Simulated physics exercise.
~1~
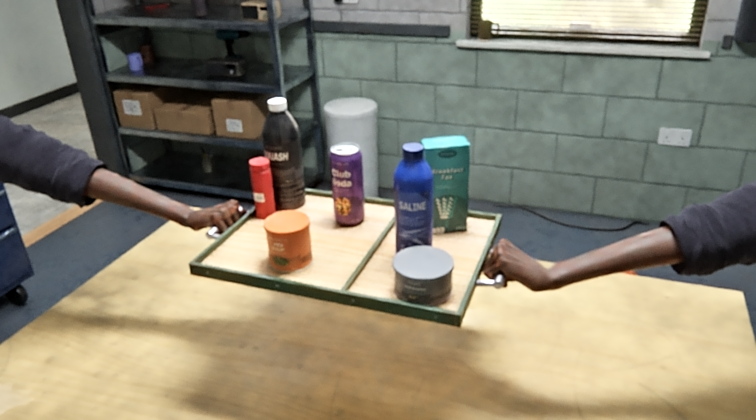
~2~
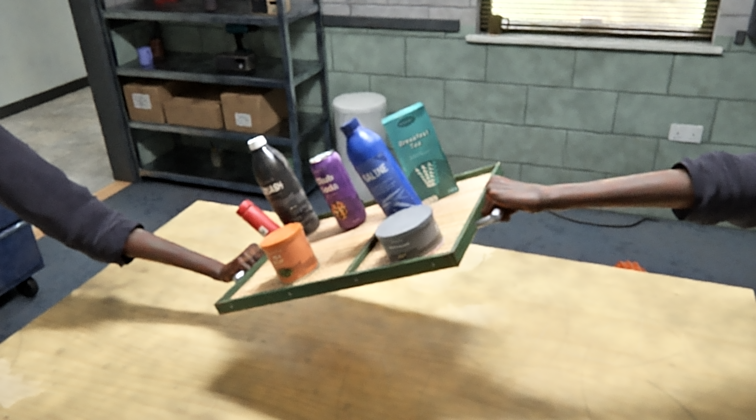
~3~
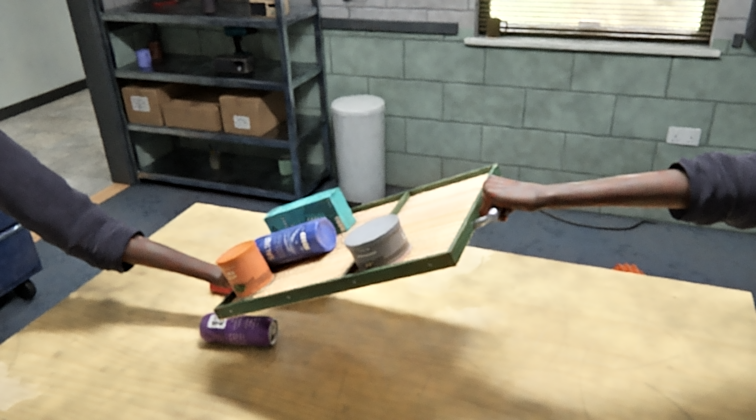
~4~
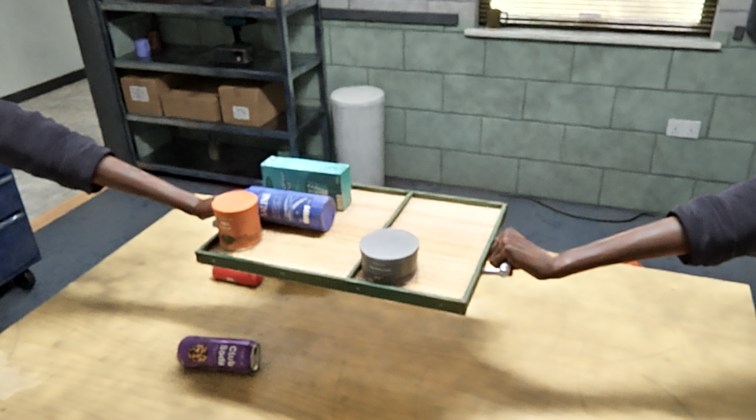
Two hands tipped a tray of containers down to the left, sending the black bottle, red shaker and purple can off, then nearly levelled it, with the blue bottle and turquoise carton lying toppled beside the upright orange tin and grey tub.
